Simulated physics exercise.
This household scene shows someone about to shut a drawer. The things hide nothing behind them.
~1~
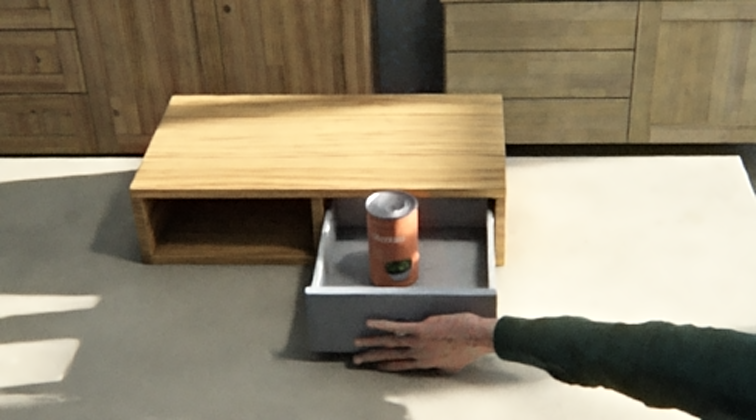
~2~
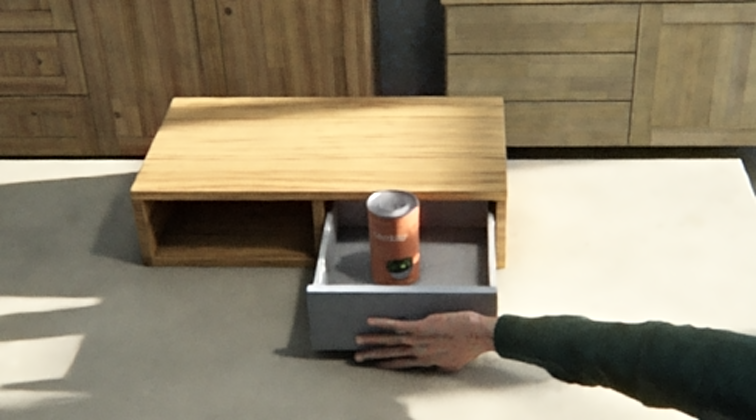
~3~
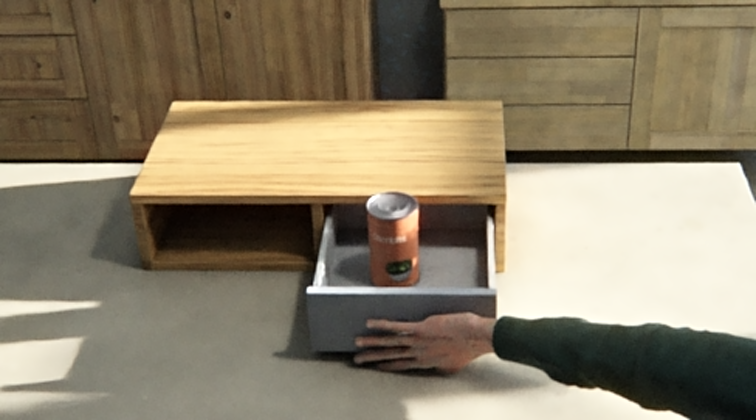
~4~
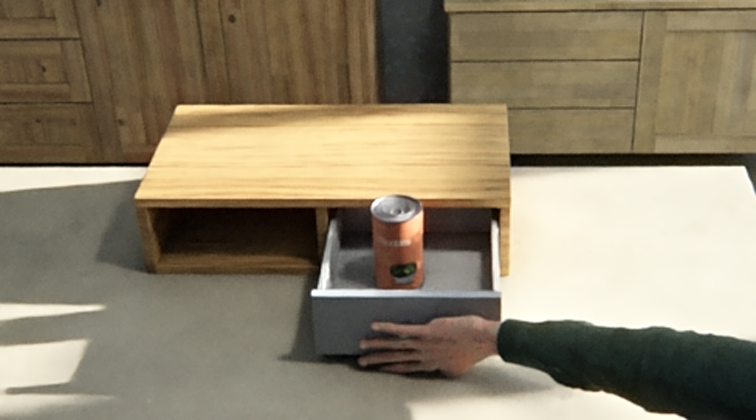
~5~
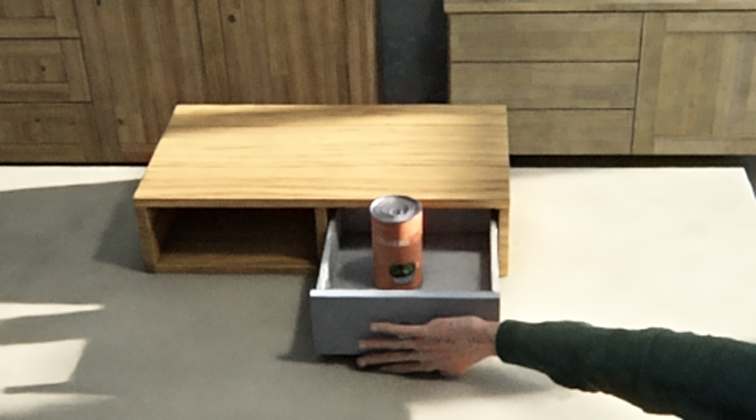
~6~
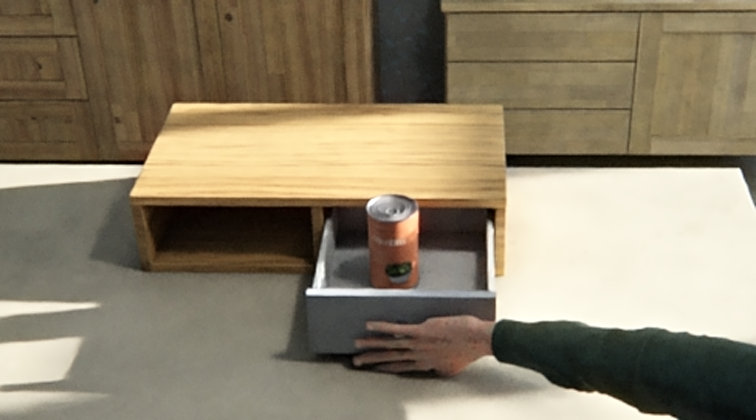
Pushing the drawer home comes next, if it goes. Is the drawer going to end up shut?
I expect the drawer gets stuck partway.
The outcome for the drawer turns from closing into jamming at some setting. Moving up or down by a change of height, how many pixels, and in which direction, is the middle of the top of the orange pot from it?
Roughly 20 pixels down.
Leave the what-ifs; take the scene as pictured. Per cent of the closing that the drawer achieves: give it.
About 45 per cent.
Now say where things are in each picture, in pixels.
In the first picture, drawer (406, 262) wide open; orange pot (393, 241).
In the second picture, drawer (407, 261) wide open; chest (330, 178).
In the third picture, drawer (407, 263) wide open.
In the fourth picture, drawer (411, 266) wide open; orange pot (398, 245).
In the fifth picture, drawer (410, 266) wide open; chest (333, 186).
In the sixth picture, drawer (406, 265) wide open.
Then, 0.34 s past the last view, drawer starting in.
Then, 0.52 s past the last view, drawer about half in.
Finally, the drawer will not close.
